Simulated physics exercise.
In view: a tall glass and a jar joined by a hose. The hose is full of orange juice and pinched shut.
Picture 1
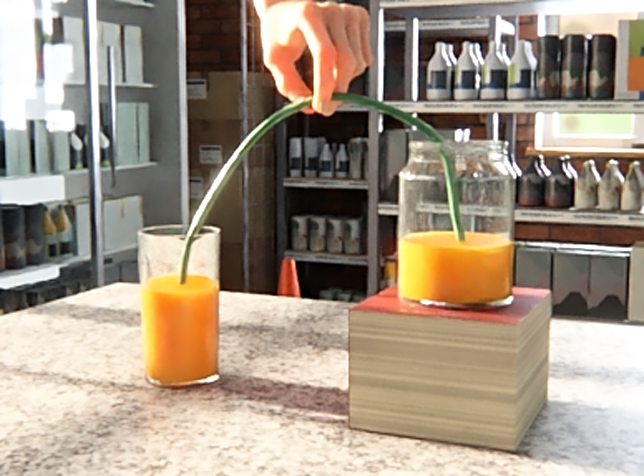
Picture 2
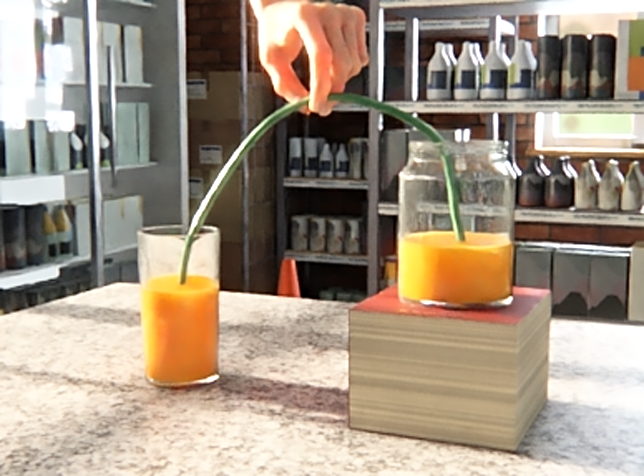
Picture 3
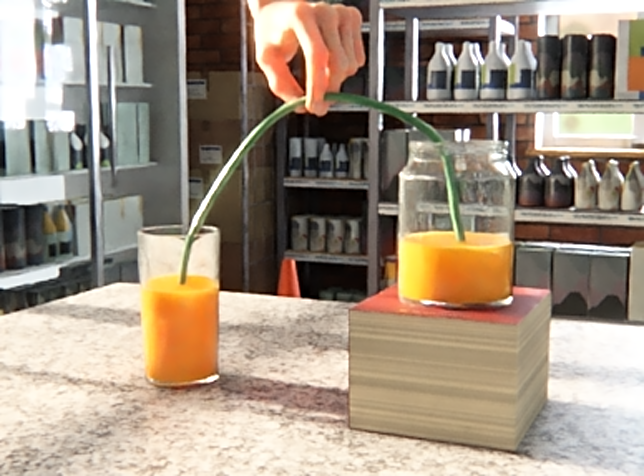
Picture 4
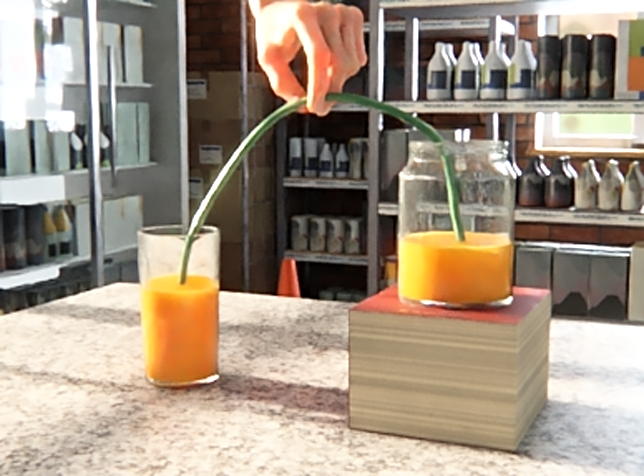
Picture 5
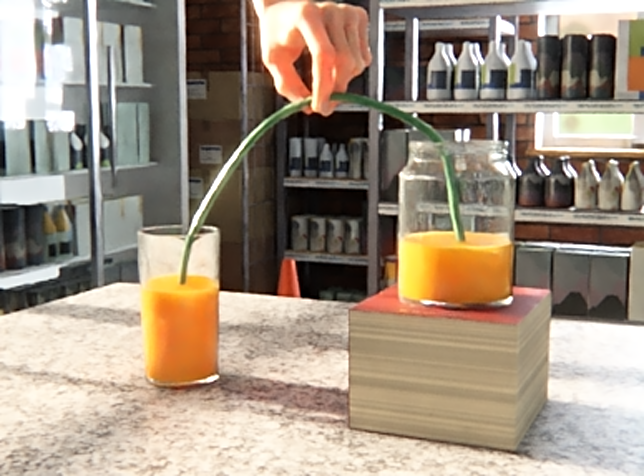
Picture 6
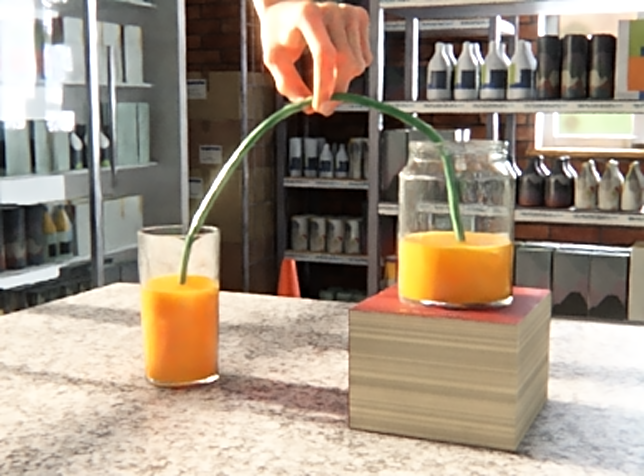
A hand pinching a green hose arched between a glass and a raised jar of orange juice, barely moving throughout.
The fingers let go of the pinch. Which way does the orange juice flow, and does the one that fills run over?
Flow is leftwards, and the taker has room for it.
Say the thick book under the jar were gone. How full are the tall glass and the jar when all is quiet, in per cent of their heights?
Roughly 45 per cent, then 45 per cent.
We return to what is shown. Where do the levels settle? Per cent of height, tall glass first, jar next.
Roughly 90 per cent, then 15 per cent.
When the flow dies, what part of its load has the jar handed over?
Some 50 per cent.
Next, the tall glass is about two thirds full; the jar is about a quarter full.
After that, the tall glass is about three quarters full; the jar is about a quarter full.
Finally, the tall glass is nearly full; the jar is nearly empty; the two surfaces are level.
